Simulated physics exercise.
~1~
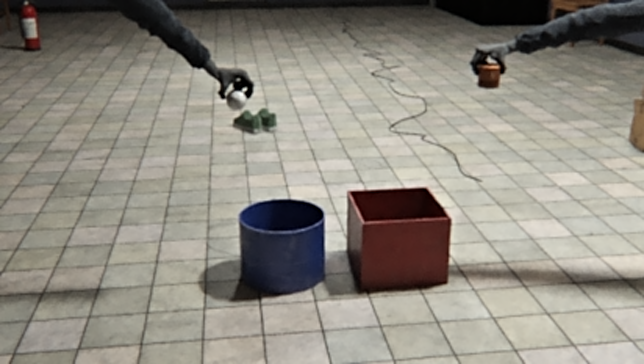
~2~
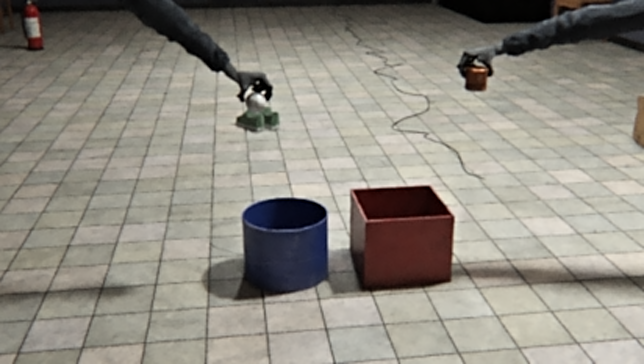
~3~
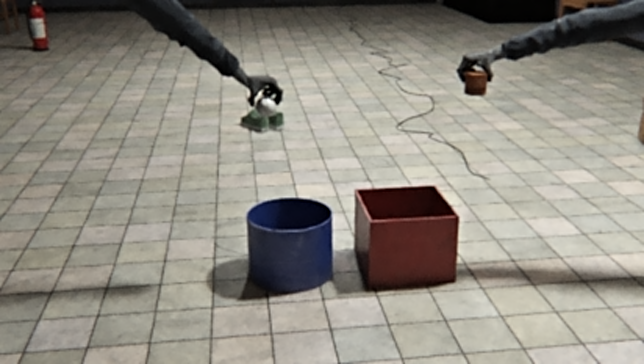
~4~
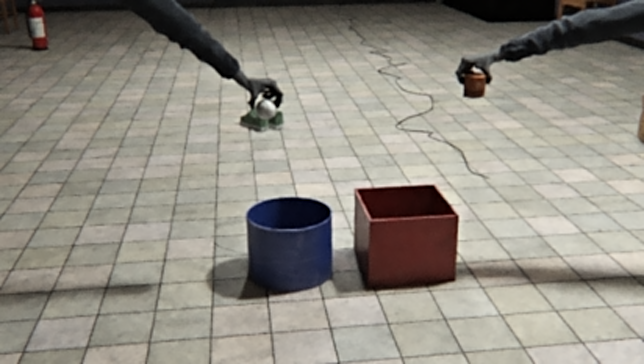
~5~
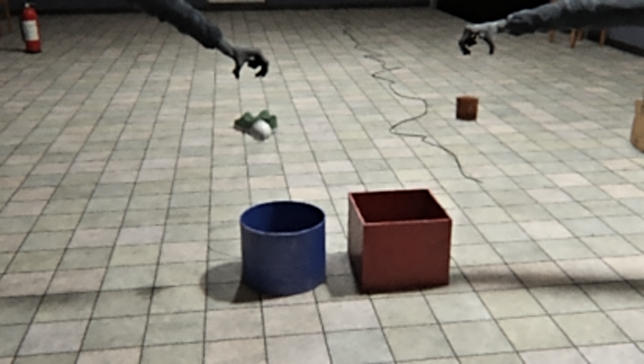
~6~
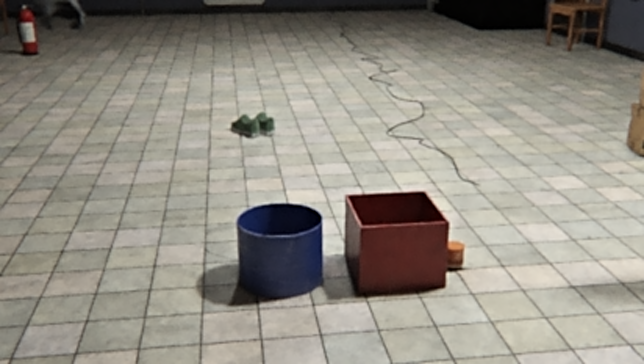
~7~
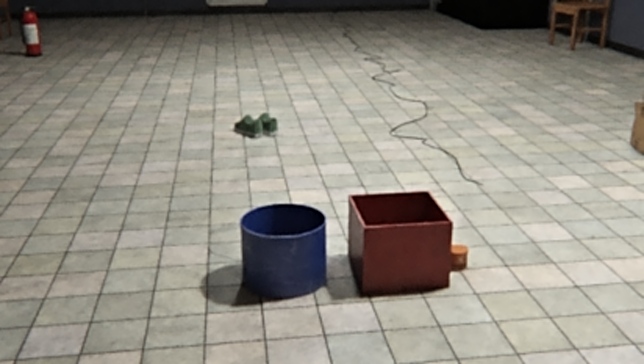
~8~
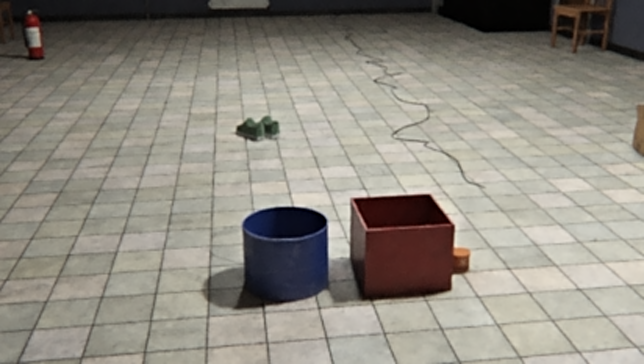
Two gloved hands releasing a white onion and an orange tin, the onion dropping from sight and the tin landing beside the red crate.
